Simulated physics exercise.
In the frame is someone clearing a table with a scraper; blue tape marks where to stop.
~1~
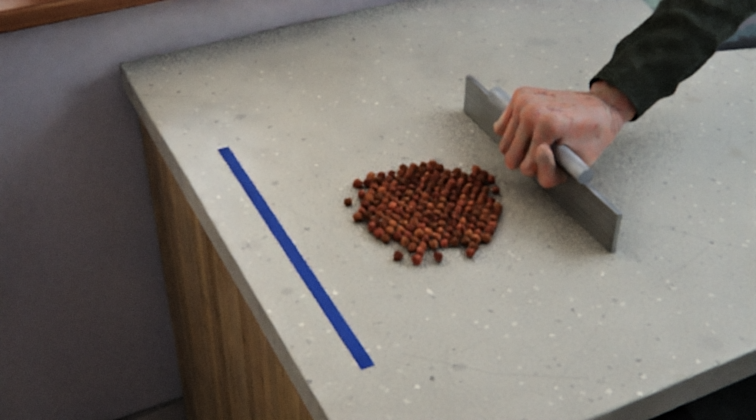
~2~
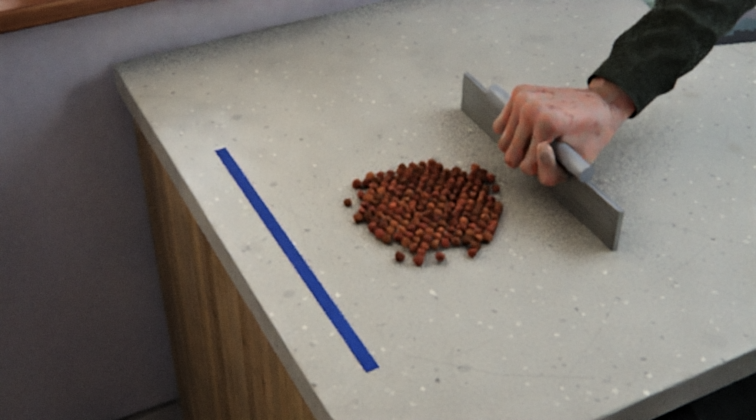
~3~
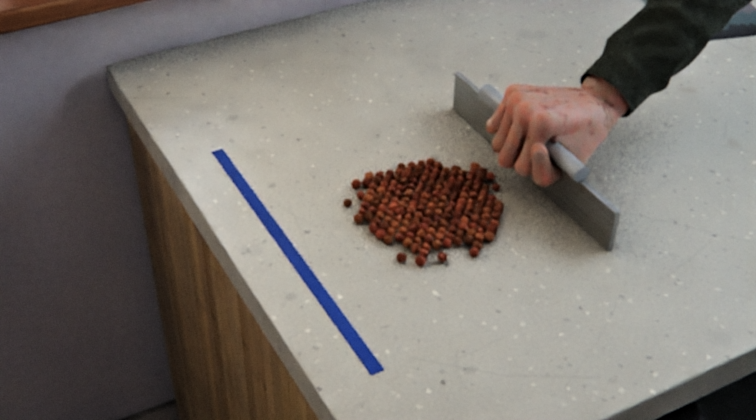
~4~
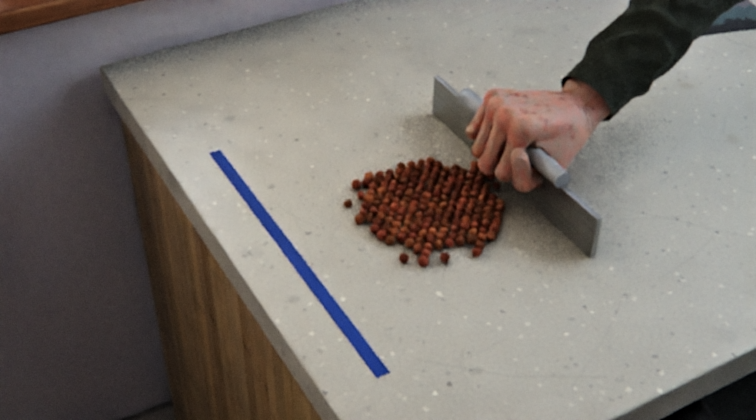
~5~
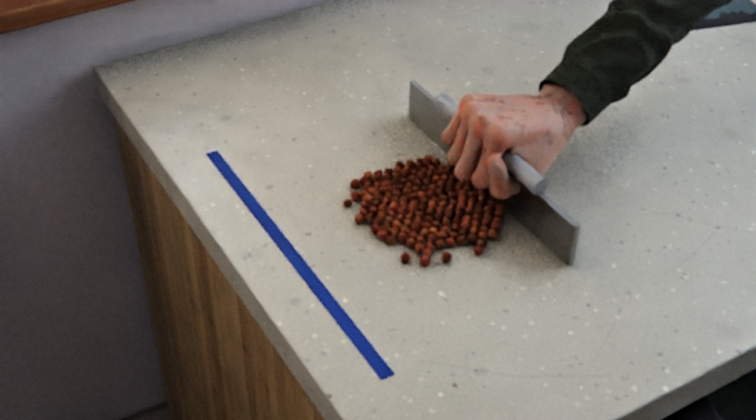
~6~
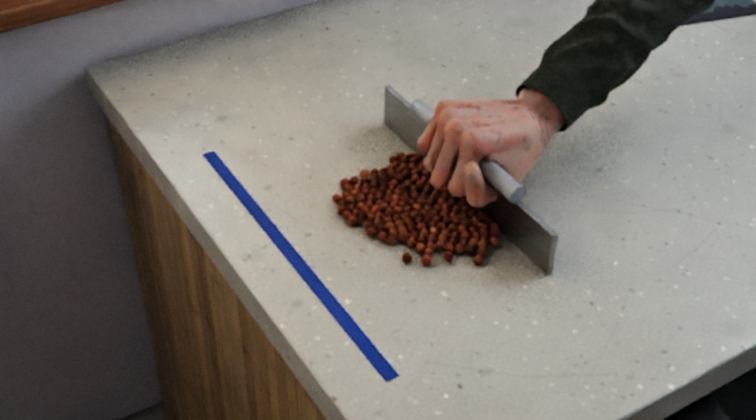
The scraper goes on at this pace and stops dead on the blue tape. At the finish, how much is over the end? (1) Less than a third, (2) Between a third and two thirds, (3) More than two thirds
2, between a third and two thirds.
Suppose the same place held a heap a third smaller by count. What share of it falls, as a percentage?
Roughly 40 per cent of the heap.
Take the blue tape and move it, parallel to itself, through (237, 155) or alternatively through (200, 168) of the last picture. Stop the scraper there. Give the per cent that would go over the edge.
About 20 per cent, then 70 per cent.
Soon after the last picture, scraper still moving, near (374, 187); heap all on the table, its front near (287, 261).
A little later, scraper stopped at the blue tape; heap about a quarter over the edge.
Later still, scraper stopped at the blue tape; heap about half over the edge.
At rest, scraper stopped at the blue tape; heap about half over the edge.
